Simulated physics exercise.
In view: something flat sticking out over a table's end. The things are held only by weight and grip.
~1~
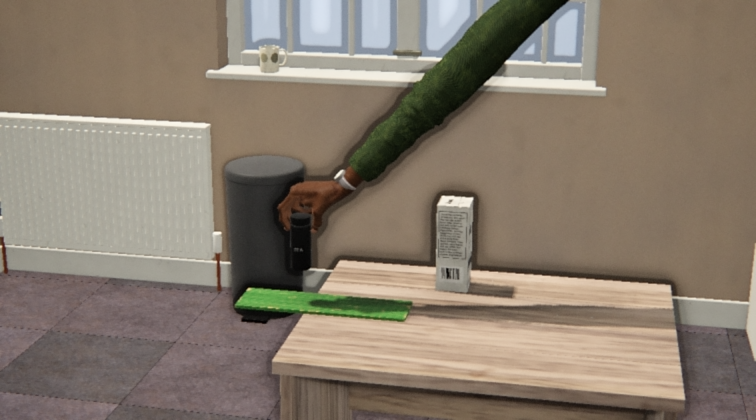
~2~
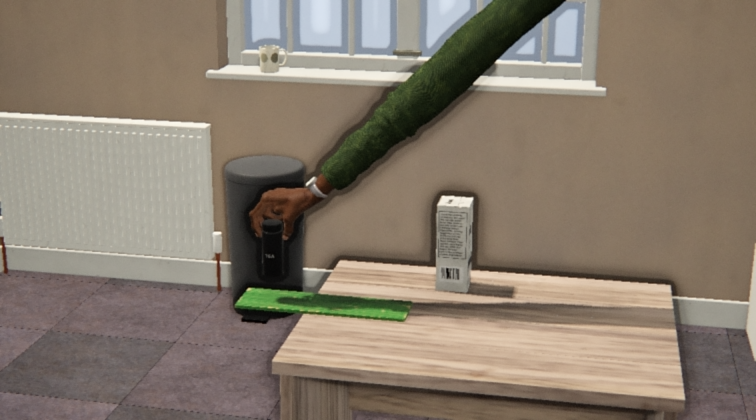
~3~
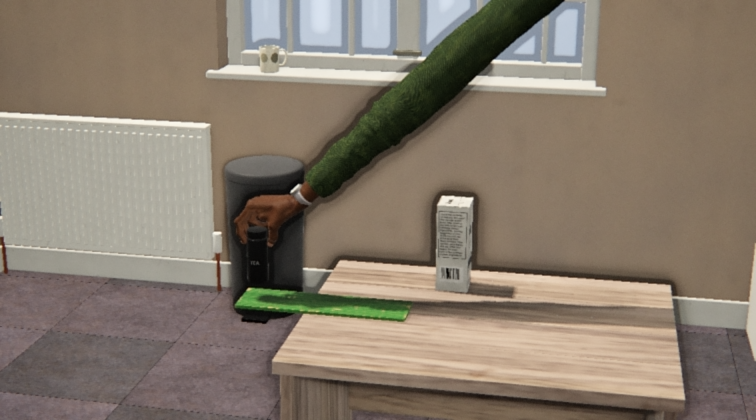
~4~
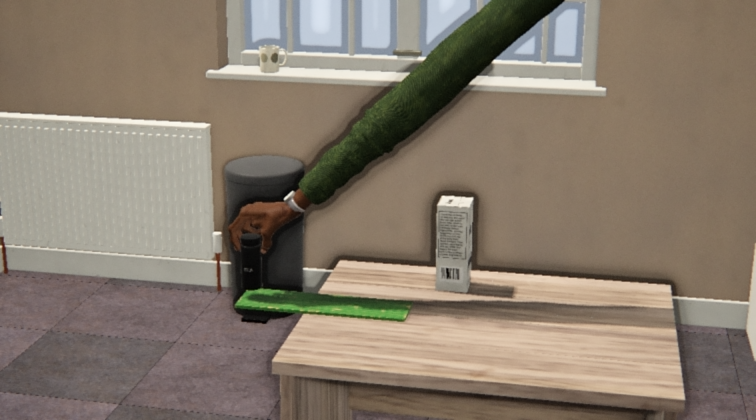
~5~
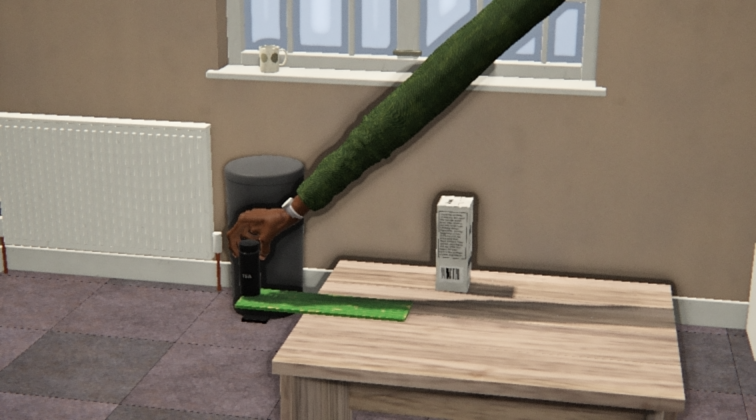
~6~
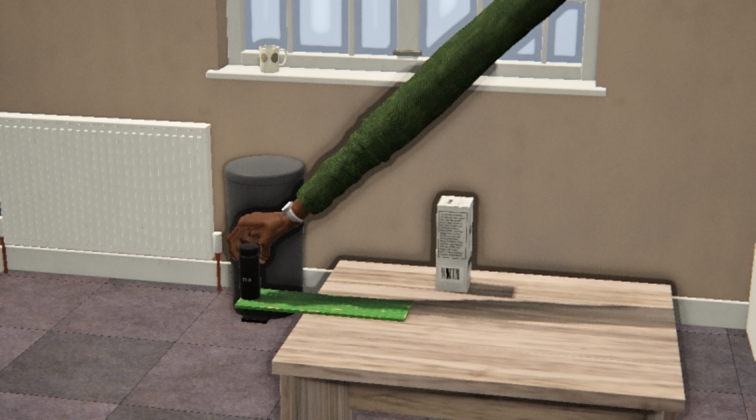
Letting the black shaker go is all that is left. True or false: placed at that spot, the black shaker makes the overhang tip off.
True.
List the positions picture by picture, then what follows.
On its way; black shaker (301, 242); white carton (454, 244), in the first picture.
On its way; black shaker (273, 248); white carton (454, 244), in the second picture.
On its way; black shaker (257, 255); white carton (454, 244), in the third picture.
On its way; black shaker (251, 262); white carton (454, 244), in the fourth picture.
On its way; black shaker (250, 268); white carton (454, 244), in the fifth picture.
Set down, still held; black shaker (250, 272); white carton (454, 244), in the sixth picture.
Then, 0.50 s after the last picture, black shaker now down on the floor or falling; green board tipped 55° from how it was.
Then, 0.70 s after the last picture, green board now down on the floor or falling.
Then, 0.80 s after the last picture, things are still on the move.
Then, 0.90 s after the last picture, as before.
By the end, down on the floor or falling, black shaker and green board; white carton in place. The board goes over.
